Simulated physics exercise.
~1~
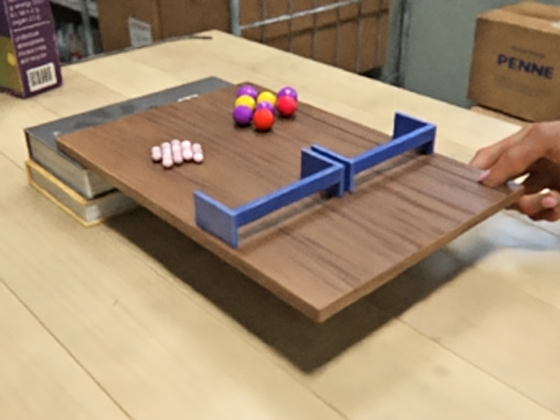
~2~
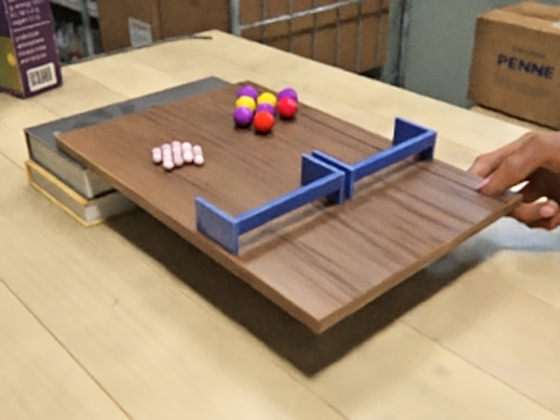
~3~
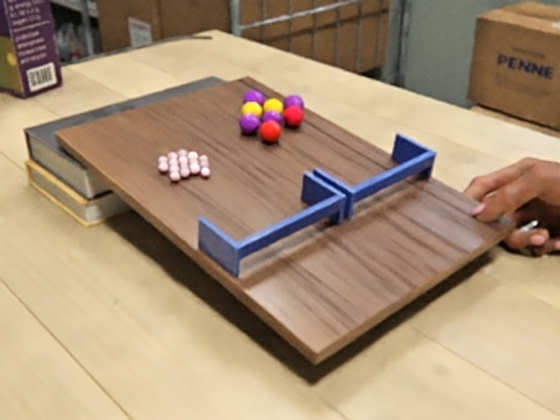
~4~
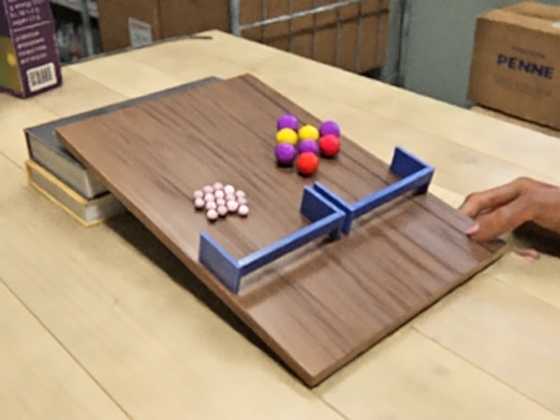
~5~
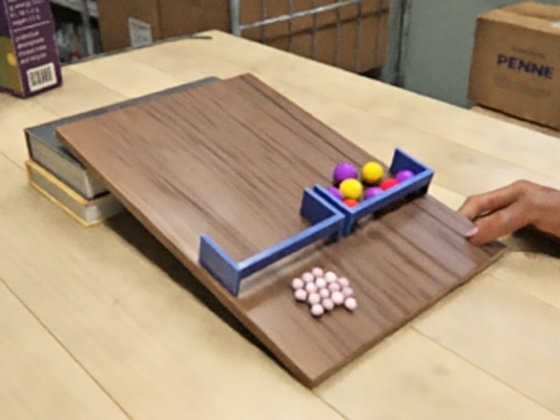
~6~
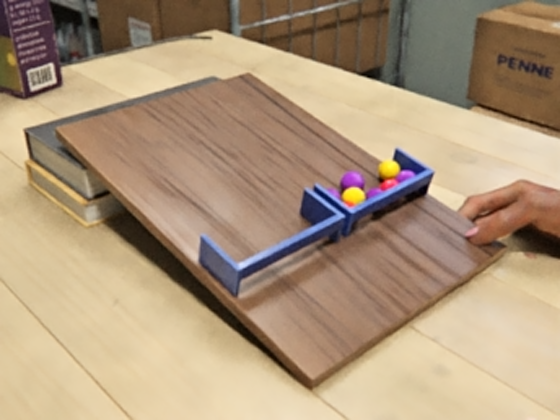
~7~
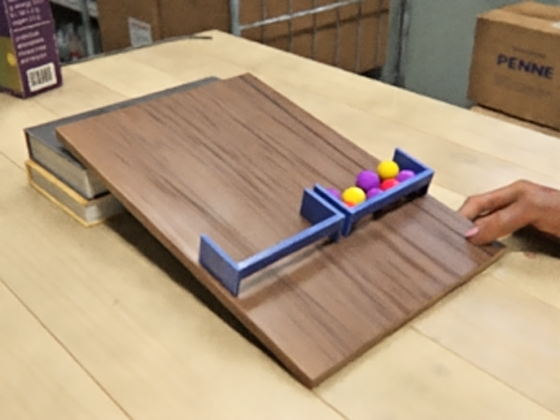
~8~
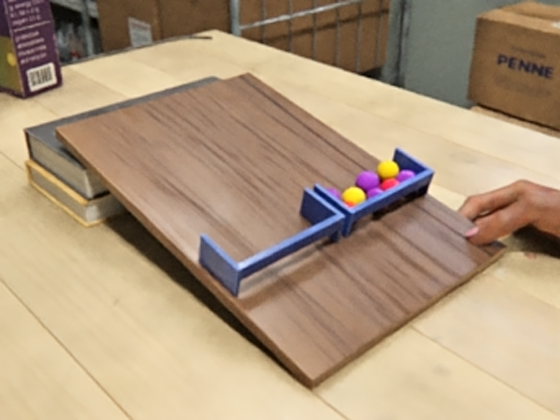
On a pale wooden table in a storage area, seen from slightly above, a brown board rests with its far left end on two stacked books. Small pale pink balls sit on the left, and larger purple, yellow and red balls farther right, each group facing a blue bar. A hand at the right lowers the free end to the table, and both groups start rolling down toward the bars. The pink balls pass under the left bar and roll out of sight, while the colourful balls stop behind the right bar, shift slightly and stay gathered there.
